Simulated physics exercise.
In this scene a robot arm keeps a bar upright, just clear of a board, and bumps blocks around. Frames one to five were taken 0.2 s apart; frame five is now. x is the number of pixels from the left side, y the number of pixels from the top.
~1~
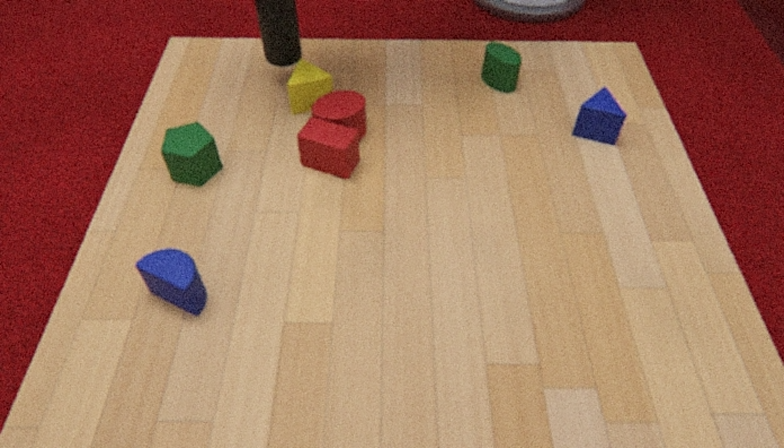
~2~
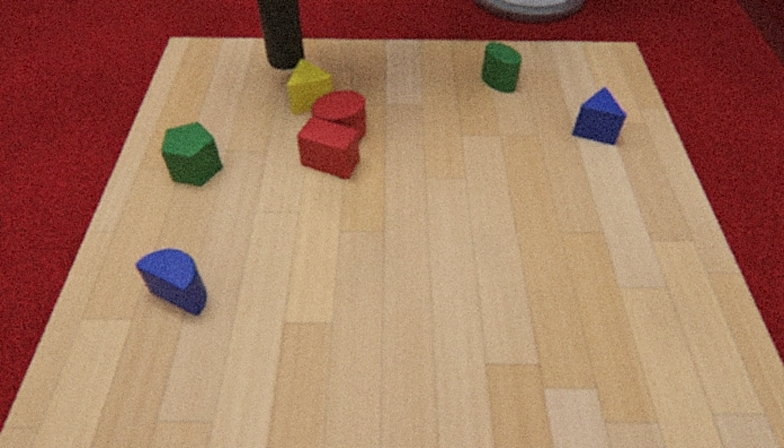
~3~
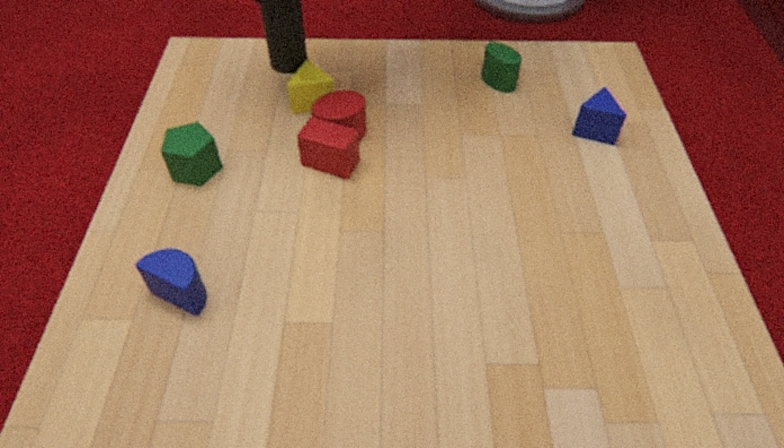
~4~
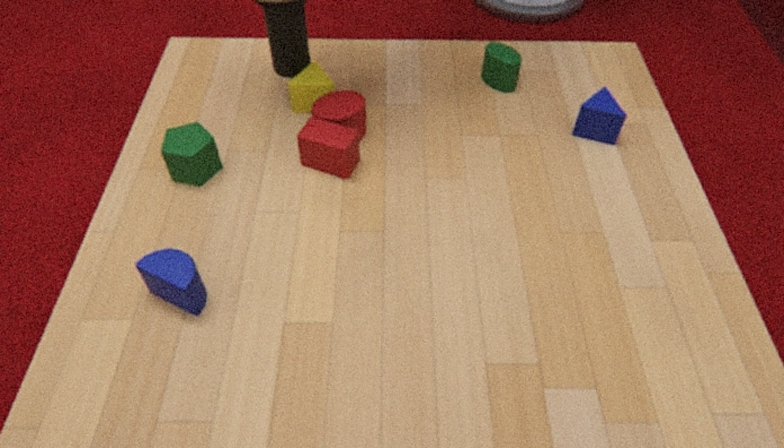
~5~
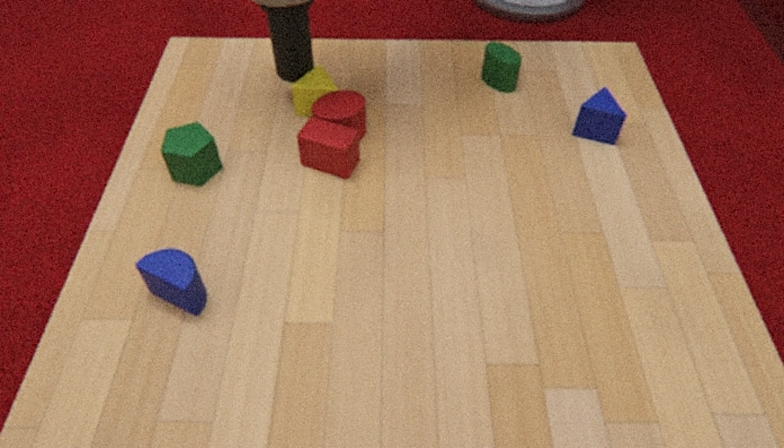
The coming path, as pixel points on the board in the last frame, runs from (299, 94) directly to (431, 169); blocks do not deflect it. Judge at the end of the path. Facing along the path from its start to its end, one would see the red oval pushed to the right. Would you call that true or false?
This is true.
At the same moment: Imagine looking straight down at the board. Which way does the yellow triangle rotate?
It spins against the clock.
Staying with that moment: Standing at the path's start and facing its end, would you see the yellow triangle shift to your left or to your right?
Moves left.
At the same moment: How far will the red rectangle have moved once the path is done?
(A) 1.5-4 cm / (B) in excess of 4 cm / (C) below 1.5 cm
C (below 1.5 cm)
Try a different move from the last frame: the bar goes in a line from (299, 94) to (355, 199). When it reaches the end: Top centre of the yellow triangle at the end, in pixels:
Its top middle: (350, 89).
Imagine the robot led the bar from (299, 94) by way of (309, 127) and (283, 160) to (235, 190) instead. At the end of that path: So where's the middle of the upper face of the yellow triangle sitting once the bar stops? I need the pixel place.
(342, 88)
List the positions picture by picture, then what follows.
In the first frame, tip of the bar (284, 56), middles of tops, yellow triangle (307, 72), red rectangle (328, 132), red oval (339, 104).
In the second frame, bar (286, 59), nothing pushed.
In the third frame, bar (289, 63), yellow triangle (309, 74).
In the fourth frame, bar (292, 67), yellow triangle (312, 75).
In the fifth frame, bar (296, 71), yellow triangle (316, 79), red rectangle (328, 132), red oval (339, 104).
What follows on the original path. One third of the way, bar (338, 95); yellow triangle (373, 92); red oval (361, 117), turned 65° clockwise.
Two thirds of the way, bar (383, 120); yellow triangle (415, 102), turned 75° anticlockwise; red rectangle (327, 136), turned 15° clockwise; red oval (392, 146), turned 105° clockwise.
At the end, bar (433, 147); yellow triangle (422, 103), turned 85° anticlockwise; red rectangle (327, 136), turned 15° clockwise; red oval (410, 170), turned 170° clockwise.
